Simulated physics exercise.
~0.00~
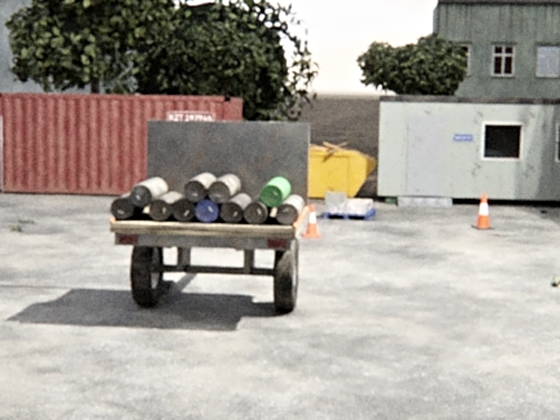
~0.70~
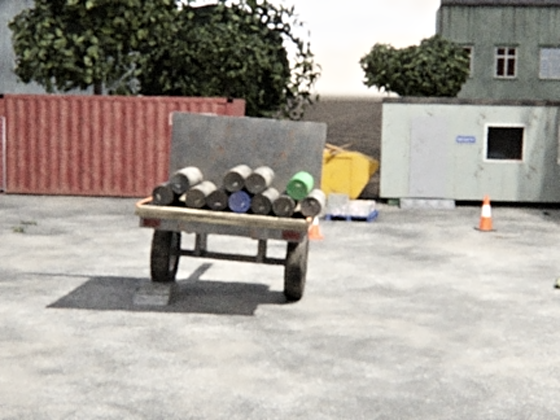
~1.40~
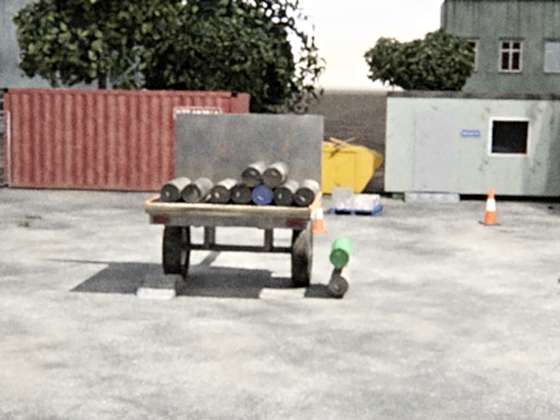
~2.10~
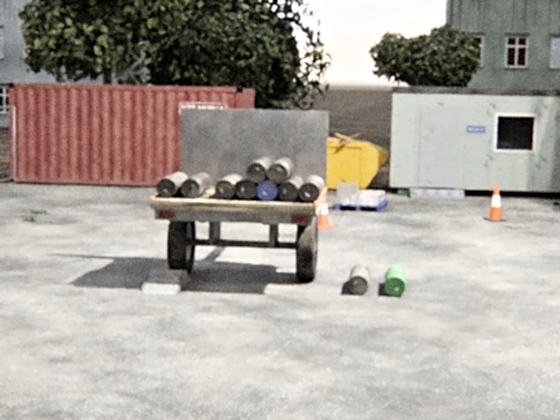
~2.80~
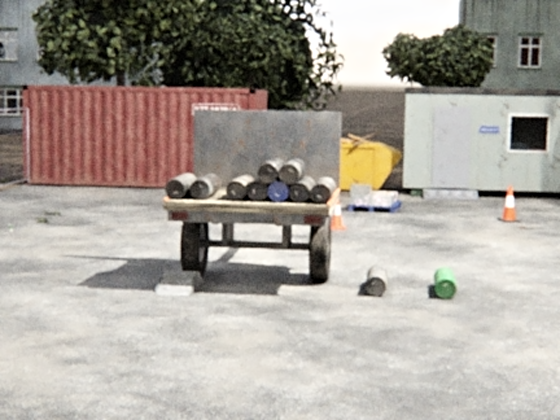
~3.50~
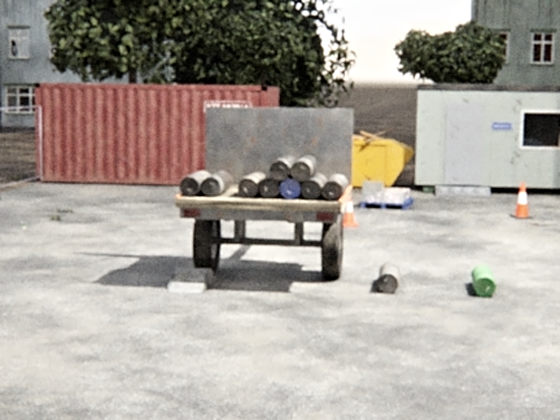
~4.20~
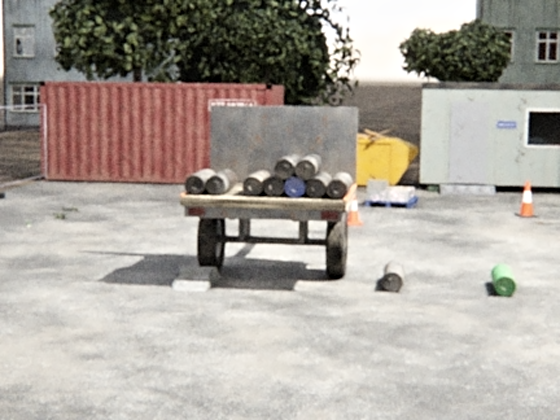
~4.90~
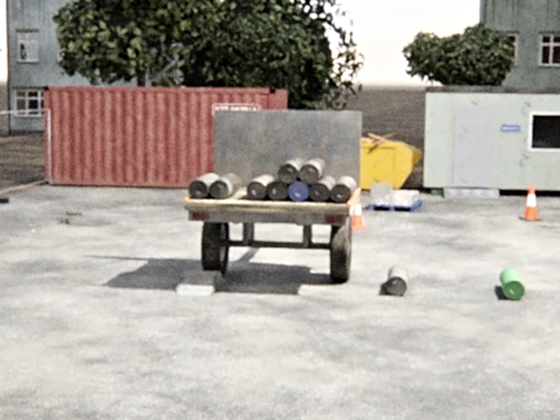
A trailer of cylinders tilts, dropping a green and a dark one onto the ground.
